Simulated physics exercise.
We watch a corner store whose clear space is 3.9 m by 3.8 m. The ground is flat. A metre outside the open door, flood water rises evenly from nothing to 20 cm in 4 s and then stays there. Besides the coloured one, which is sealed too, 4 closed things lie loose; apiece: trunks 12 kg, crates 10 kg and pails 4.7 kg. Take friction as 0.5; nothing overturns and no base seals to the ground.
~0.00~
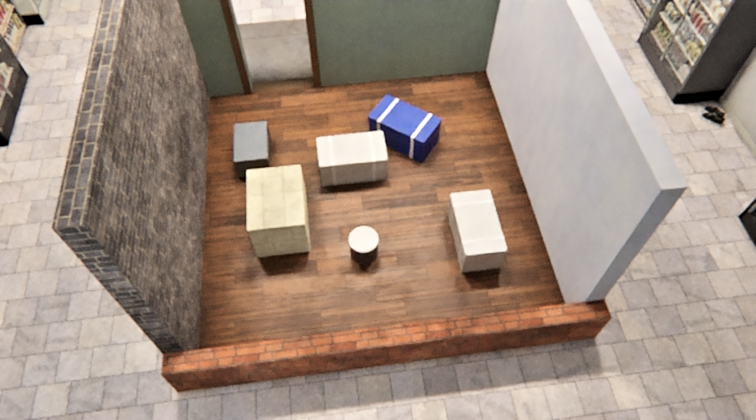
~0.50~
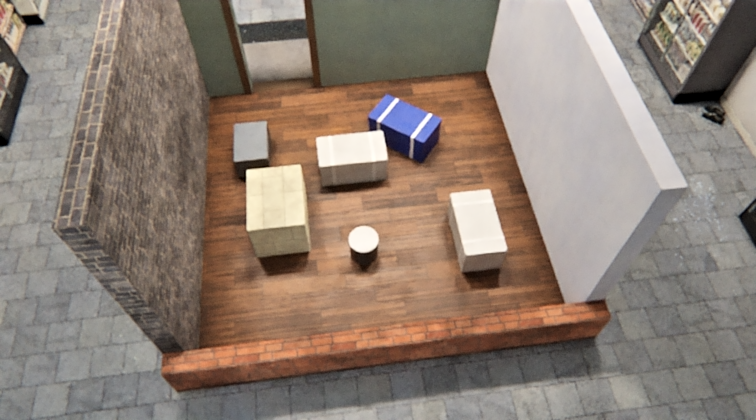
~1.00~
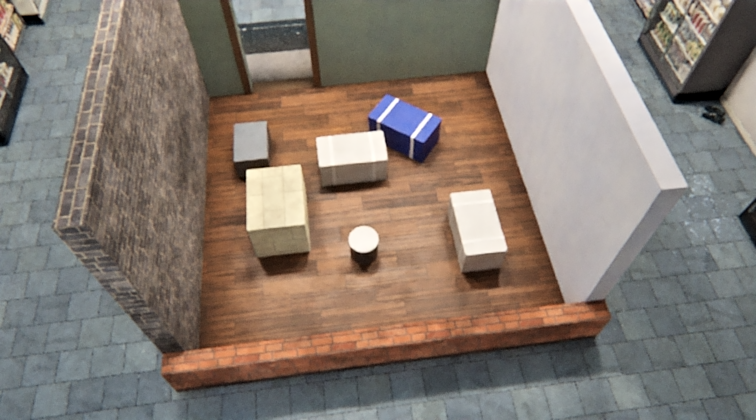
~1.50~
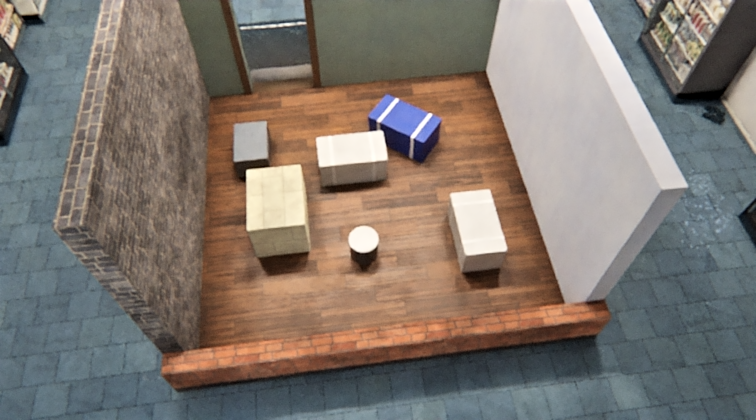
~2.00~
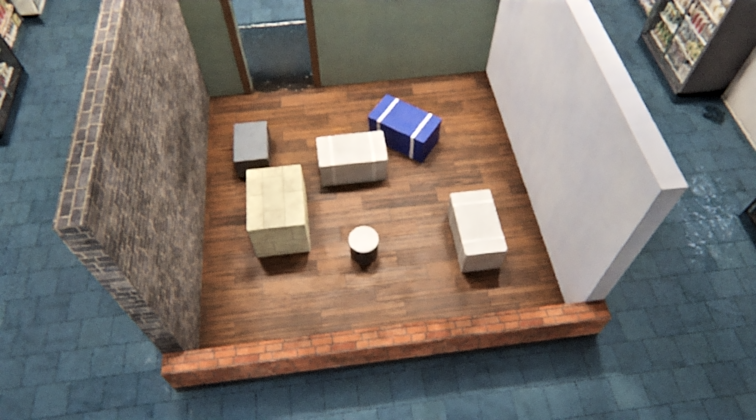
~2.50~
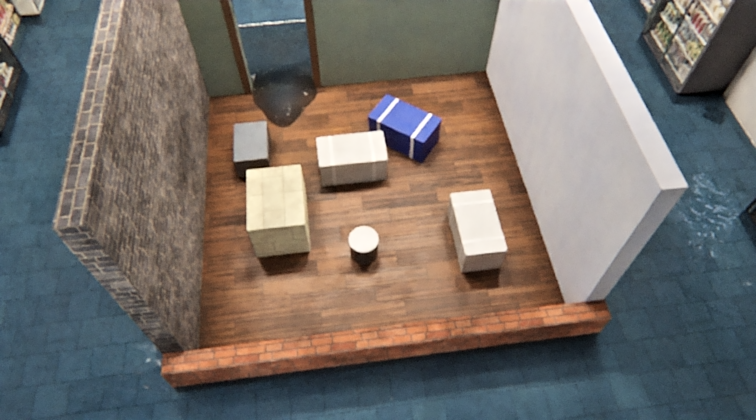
Corner store room with a blue trunk and pale boxes sitting still, as water darkens the paving outside and enters the doorway.
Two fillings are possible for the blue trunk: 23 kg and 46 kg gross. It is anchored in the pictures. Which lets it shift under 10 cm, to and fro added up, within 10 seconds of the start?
For it, the lower weight is enough.
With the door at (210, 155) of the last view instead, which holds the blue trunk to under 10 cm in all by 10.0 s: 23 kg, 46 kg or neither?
Then only the larger load is enough.
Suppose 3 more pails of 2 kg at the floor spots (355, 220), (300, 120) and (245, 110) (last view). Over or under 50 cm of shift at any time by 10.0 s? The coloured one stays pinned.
In turn: Over, past it, over.
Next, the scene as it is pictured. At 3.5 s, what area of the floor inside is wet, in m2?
Roughly 2.5 m2.
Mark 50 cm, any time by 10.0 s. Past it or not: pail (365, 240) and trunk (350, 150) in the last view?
In turn: Under, over.
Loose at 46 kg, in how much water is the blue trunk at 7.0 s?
Roughly 2 cm.
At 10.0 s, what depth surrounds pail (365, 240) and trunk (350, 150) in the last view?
About 6 and 10 cm.
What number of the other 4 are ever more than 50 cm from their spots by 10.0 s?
3 of them.
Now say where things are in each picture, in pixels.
In the first picture, the blue trunk at (405, 118) rests on the ground; 0.0 m2 under water; 0 of 5 have shifted.
In the second picture, the blue trunk at (405, 118), on the bottom; 0.0 m2 under water; 0 of 5 have shifted.
In the third picture, the blue trunk at (405, 118) rests on the ground; water covers 0.0 m2; 0 of 5 have shifted.
In the fourth picture, the blue trunk at (405, 118), on the bottom; 0.0 m2 under water; 0 of 5 have shifted.
In the fifth picture, the blue trunk at (405, 118), on the bottom; water covers 0.0 m2; 0 of 5 have shifted.
In the sixth picture, the blue trunk at (405, 118), on the bottom; 0.3 m2 under water; 0 of 5 have shifted.
After 3.5 s the blue trunk would be 0 cm from its start with 23 kg and 0 cm from its start with 46 kg; 0 cm of water round it then.
After 4.5 s the blue trunk would be 0 cm from its start with 23 kg and 0 cm from its start with 46 kg; 2 cm of water round it then.
After 7.0 s the blue trunk would be 0 cm from its start with 23 kg and 0 cm from its start with 46 kg; 2 cm of water round it then.
After 10.0 s the blue trunk would be 0 cm from its start with 23 kg and 0 cm from its start with 46 kg; 2 cm of water round it then.
